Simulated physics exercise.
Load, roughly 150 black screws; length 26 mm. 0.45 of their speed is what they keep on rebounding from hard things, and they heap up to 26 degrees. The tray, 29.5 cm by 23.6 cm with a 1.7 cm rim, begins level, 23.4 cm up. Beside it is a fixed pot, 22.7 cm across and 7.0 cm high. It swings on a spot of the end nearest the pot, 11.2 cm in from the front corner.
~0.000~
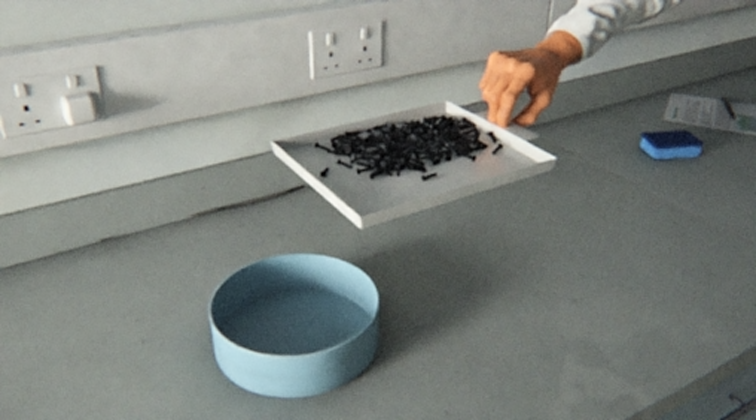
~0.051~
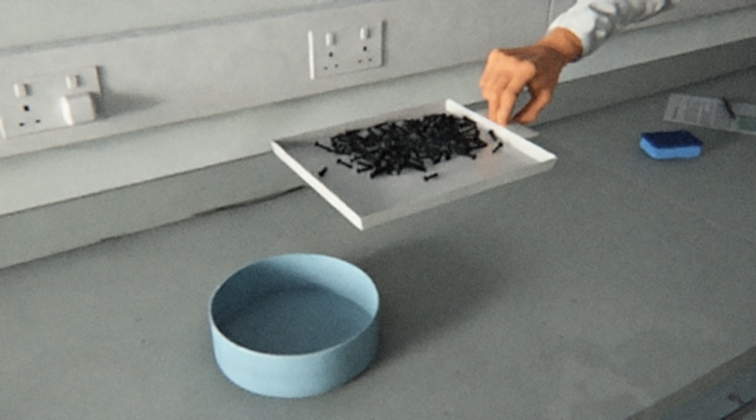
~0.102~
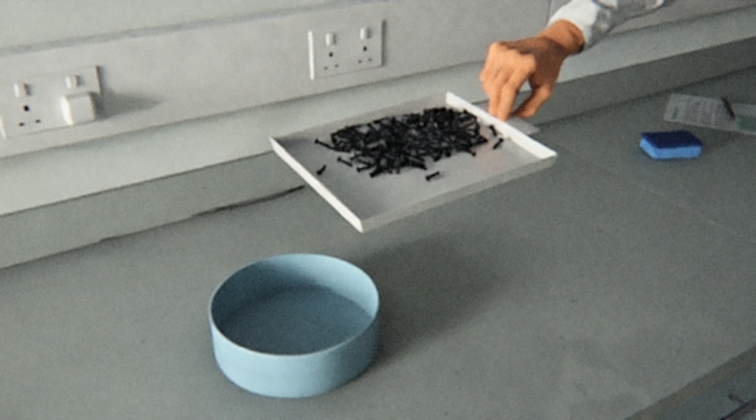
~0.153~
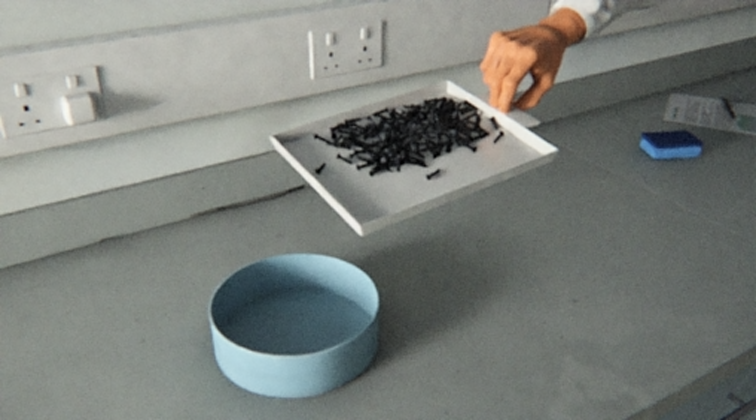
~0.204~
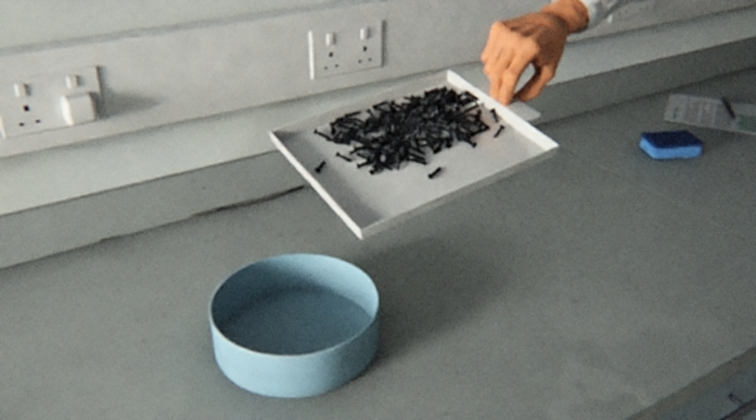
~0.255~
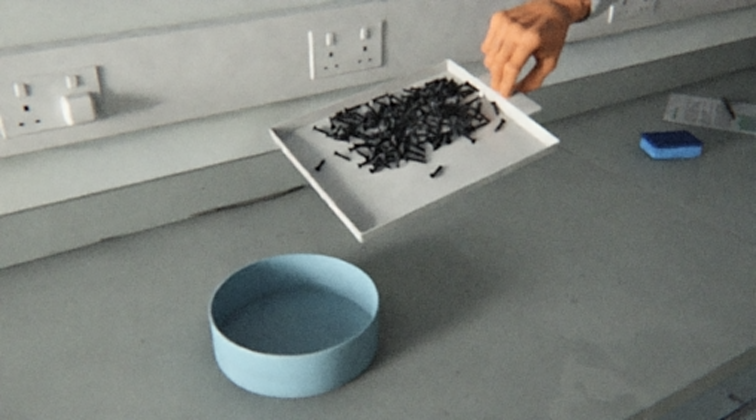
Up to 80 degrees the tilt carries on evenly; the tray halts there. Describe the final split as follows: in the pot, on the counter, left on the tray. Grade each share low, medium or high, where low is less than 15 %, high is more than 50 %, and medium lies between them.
Shares - pot: Medium, counter: High, tray: Low.
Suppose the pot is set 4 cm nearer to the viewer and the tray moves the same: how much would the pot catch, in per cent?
In that case some 75 per cent.
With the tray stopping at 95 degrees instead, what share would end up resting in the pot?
In that case some 30 per cent.
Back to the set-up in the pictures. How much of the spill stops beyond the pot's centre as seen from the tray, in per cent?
Around 30 per cent, give or take.
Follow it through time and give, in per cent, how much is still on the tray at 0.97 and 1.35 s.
Estimates: 50; 15.
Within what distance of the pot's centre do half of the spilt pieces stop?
18 cm.
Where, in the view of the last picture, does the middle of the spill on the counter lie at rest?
At rest, its centre lies at about (374, 397).
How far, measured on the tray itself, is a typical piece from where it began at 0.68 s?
11 cm.
After 0.68 s, tilt 46 degrees; the tray holds 100 %, the pot 0 %.
After 0.97 s, tilt 67 degrees; the tray holds 50 %, the pot 5 %.
After 1.35 s, tilt 80 degrees; the tray holds 15 %, the pot 20 %.
By 2.4 s all is still; pot 25 %, counter 75 %, tray 5 %.
